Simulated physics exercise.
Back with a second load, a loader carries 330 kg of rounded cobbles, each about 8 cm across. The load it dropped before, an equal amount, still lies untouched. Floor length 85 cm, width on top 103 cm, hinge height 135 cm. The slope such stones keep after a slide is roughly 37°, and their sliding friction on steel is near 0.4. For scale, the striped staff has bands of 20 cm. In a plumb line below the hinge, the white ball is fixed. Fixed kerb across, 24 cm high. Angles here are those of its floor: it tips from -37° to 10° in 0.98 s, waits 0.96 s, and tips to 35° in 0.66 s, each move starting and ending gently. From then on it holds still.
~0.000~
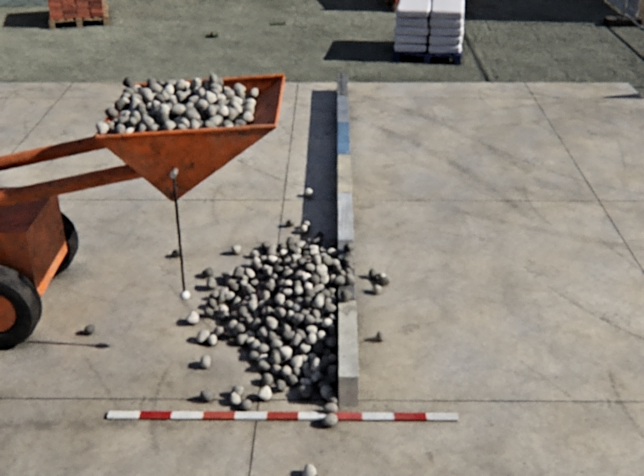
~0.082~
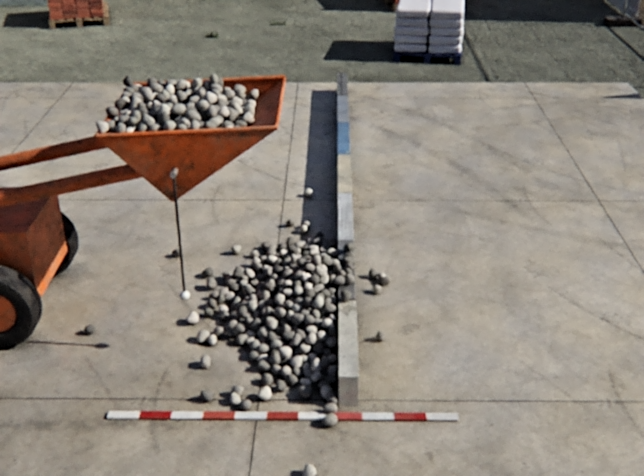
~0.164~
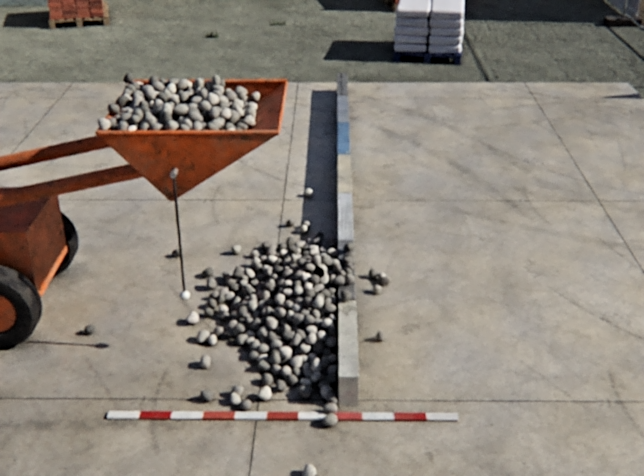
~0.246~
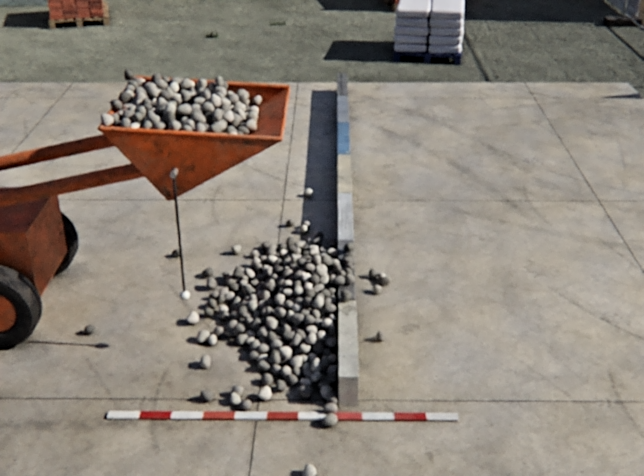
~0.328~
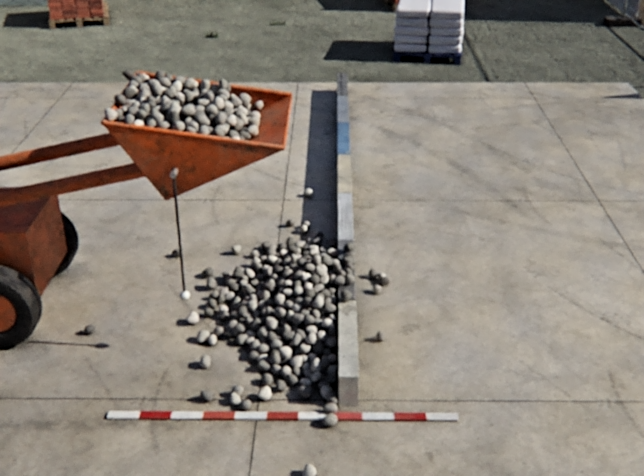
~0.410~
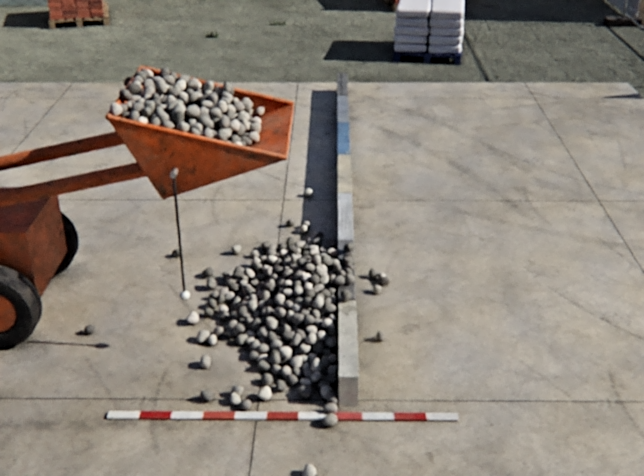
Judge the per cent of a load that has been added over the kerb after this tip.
The added amount is roughly 22 per cent of a load.
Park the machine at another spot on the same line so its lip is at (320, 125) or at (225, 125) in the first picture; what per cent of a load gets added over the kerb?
The first would add around 75 per cent, the second around 0 per cent.
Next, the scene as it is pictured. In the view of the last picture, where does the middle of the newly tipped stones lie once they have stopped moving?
Around (316, 288).
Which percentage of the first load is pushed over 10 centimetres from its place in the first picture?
About 10 per cent.
After 0.7 s the floor is at 3°; in per cent of one load, 100 in the bucket, 100 on this side of the kerb, 1 over the kerb; the foremost stones are at (368, 279).
After 1.1 s the floor is at 10°; in per cent of one load, 99 in the bucket, 100 on this side of the kerb, 1 over the kerb; the foremost stones are at (368, 279).
After 3.0 s the floor is at 35°; in per cent of one load, 9 in the bucket, 182 on this side of the kerb, 10 over the kerb; the foremost stones are at (535, 341).
After 5.6 s the floor is at 35°; in per cent of one load, 0 in the bucket, 177 on this side of the kerb, 23 over the kerb; the foremost stones are at (539, 349). Net gain over the kerb, 22.
